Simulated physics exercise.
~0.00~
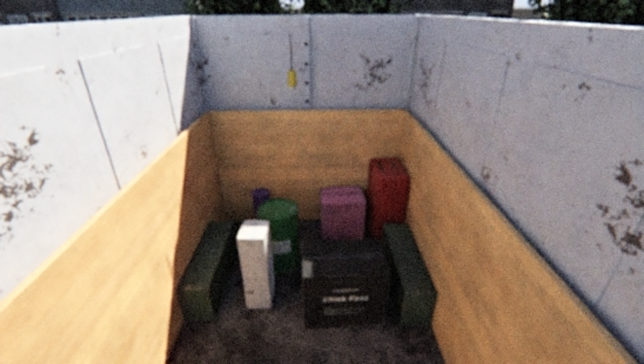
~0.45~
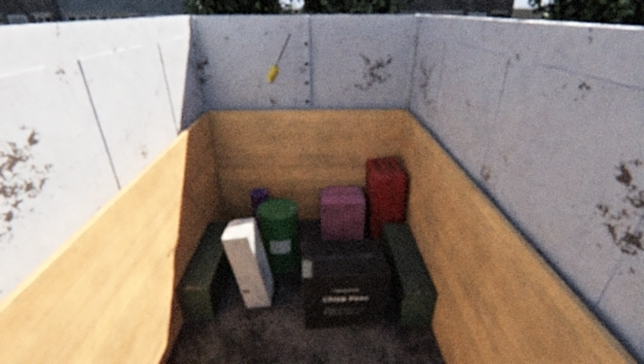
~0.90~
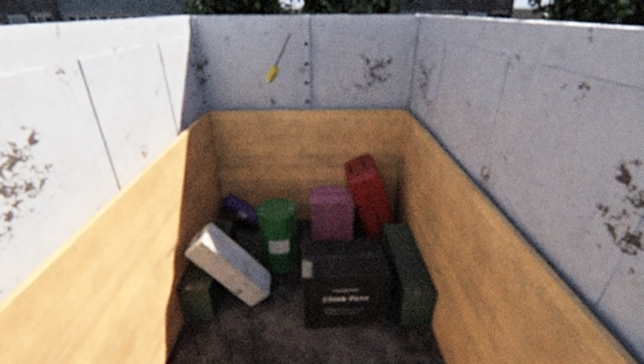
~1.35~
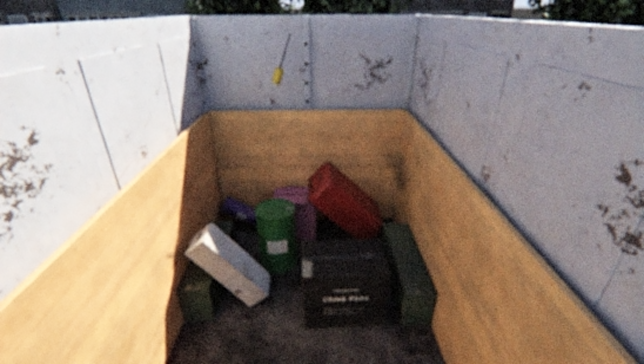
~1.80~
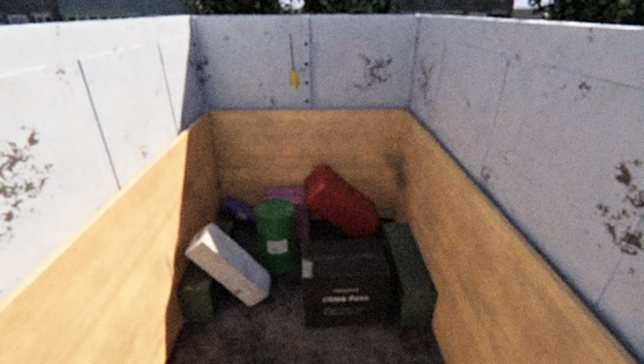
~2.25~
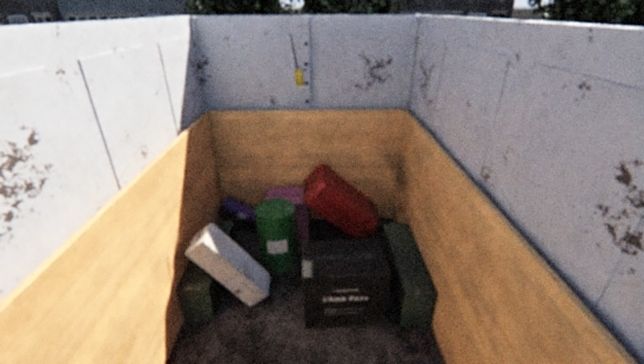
The white box tips left, then the red case topples left as the pink box slides.
